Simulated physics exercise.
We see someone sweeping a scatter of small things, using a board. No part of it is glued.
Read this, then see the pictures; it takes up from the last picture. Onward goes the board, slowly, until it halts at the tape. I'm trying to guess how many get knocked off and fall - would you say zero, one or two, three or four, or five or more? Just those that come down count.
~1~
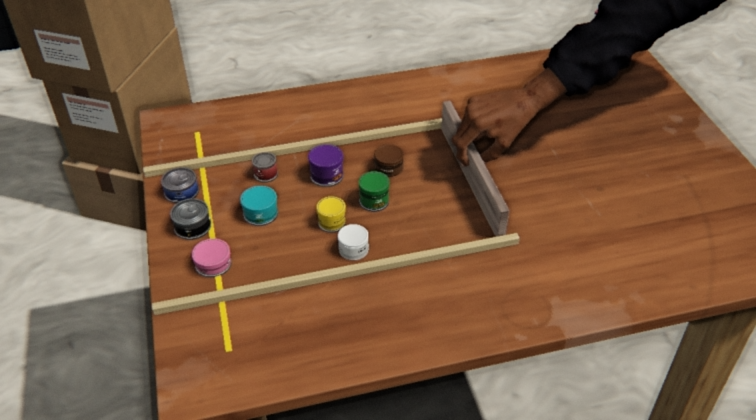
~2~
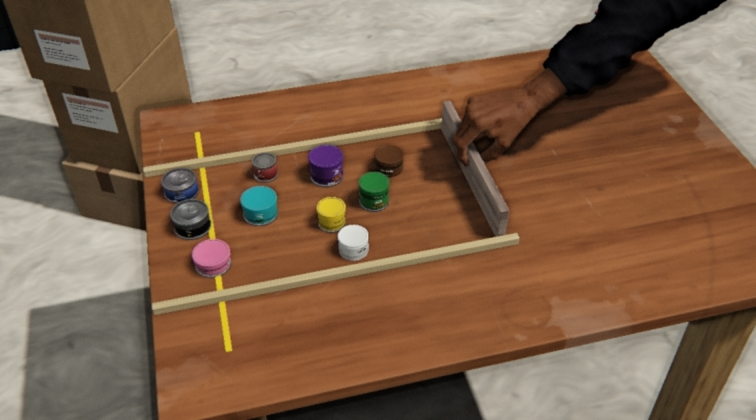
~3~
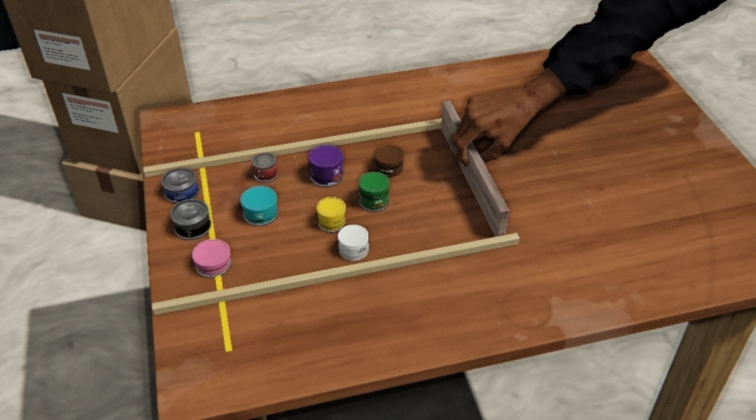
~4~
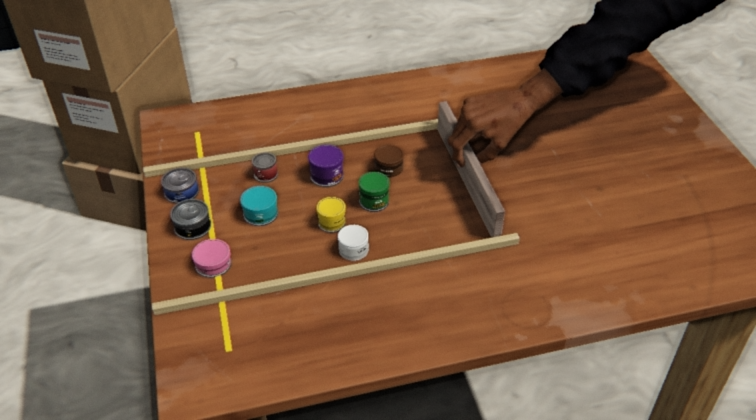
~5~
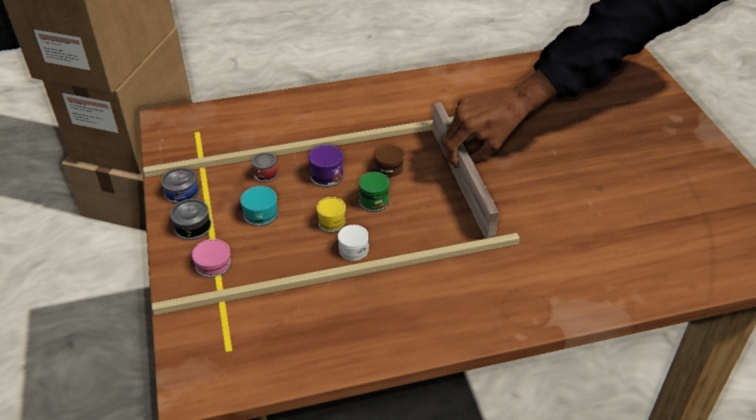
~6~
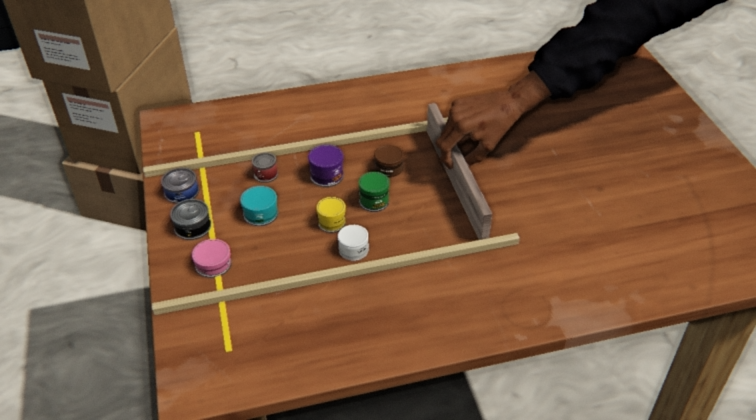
I predict exactly one or two will slip off.
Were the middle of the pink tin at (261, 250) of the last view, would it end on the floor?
From that start, the object then is safe.
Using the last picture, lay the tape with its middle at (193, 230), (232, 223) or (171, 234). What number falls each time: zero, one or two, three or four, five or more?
One to two; none; more than four.
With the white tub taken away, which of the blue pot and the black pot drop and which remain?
So the blue pot goes off the edge and the black pot goes off the edge.
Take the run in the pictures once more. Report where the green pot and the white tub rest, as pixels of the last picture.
(194, 219) and (202, 272), roughly.
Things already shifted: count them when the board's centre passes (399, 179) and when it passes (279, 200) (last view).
Counts: 1 and 7.
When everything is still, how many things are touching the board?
It's 5 of them.
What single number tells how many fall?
Count of fallen: 2.
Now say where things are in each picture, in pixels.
Blue pot (180, 185); black pot (191, 219); pink tin (212, 258); board (472, 166); tape (211, 227), in the first picture.
Black pot (191, 219); board (472, 166), in the second picture.
Pink tin (212, 258); red tin (265, 168), in the third picture.
Blue pot (180, 186); yellow tin (331, 215), in the fourth picture.
Black pot (191, 219); purple tin (326, 166), in the fifth picture.
Blue pot (180, 186); black pot (191, 219); pink tin (212, 258); board (456, 169); tape (211, 227), in the sixth picture.
Soon after, none off yet; blue pot at rest near (180, 186); black pot at rest near (191, 219); pink tin at rest near (212, 258).
In the end, the number that fall off is one or two; gone, black pot and blue pot.
